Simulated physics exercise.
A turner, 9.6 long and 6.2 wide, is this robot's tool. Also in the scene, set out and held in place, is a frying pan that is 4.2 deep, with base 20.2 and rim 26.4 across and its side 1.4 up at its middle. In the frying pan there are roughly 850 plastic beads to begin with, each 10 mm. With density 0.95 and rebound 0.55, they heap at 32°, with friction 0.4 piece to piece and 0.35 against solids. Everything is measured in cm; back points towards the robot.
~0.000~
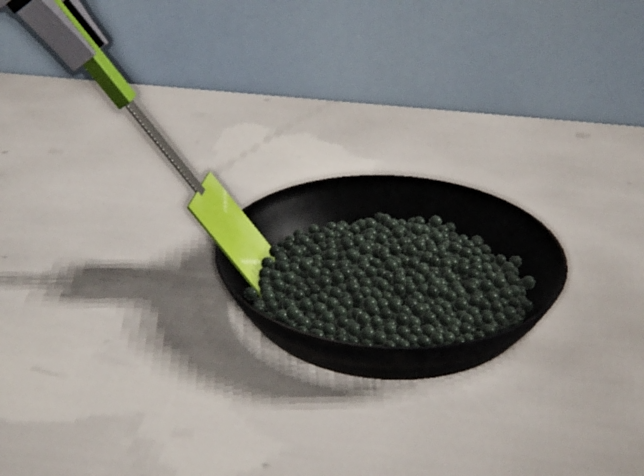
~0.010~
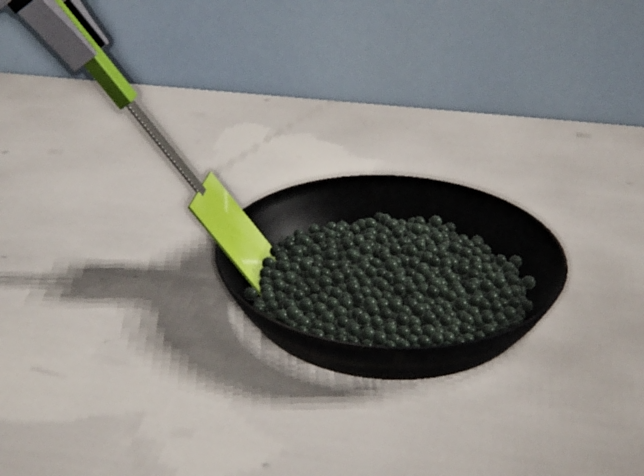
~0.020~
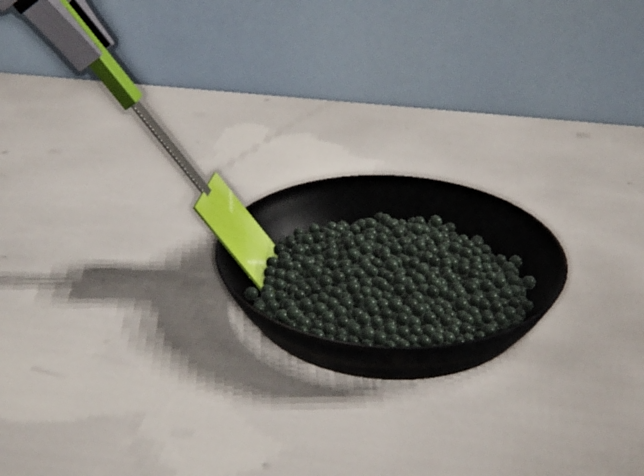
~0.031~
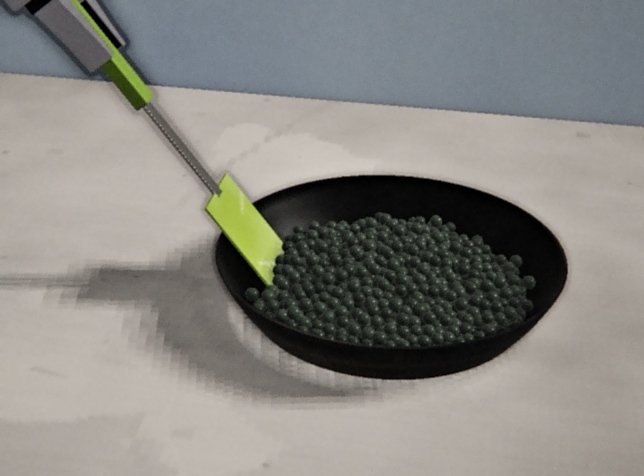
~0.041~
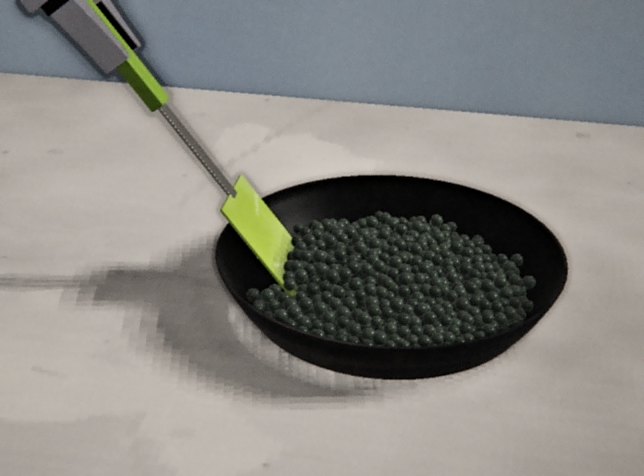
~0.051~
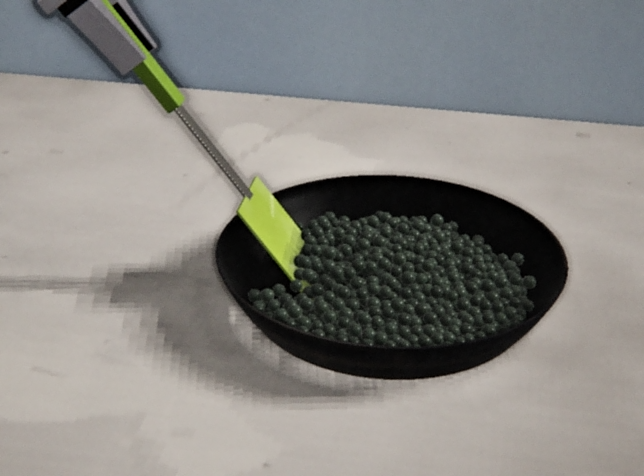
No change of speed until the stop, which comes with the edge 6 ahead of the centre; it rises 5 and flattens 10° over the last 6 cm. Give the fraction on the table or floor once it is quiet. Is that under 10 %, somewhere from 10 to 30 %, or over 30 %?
It is from 10 to 30 %.
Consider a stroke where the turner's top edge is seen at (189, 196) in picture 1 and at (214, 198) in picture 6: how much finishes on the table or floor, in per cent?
About 5 per cent.
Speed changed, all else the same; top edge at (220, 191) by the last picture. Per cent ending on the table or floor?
About 0 per cent.
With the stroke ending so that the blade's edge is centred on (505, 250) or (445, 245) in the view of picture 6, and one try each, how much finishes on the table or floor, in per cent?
I'd say roughly 15 per cent, then roughly 10 per cent.
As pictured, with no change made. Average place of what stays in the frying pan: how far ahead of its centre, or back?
I'd say close to 3.0 cm toward the front.
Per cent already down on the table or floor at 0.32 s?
Roughly 10 per cent.
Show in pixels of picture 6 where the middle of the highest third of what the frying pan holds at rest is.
Pixel estimate: About (475, 285).
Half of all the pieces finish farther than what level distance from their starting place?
Distance: Around 2 cm.
After 0.08 s, sloping 52°, highest piece 6 above the table; 846 in the frying pan.
After 0.11 s, sloping 49°, highest piece 7 above the table; 846 in the frying pan.
After 0.32 s, sloping 42°, highest piece 11 above the table; 725 in the frying pan, 89 on the table or floor, 32 on the blade or in flight.
After 1.37 s, sloping 42°, highest piece 4 above the table; 725 in the frying pan, 121 on the table or floor.
In the end, 725 in the frying pan, 121 on the table or floor. That is 14 % on the table or floor.
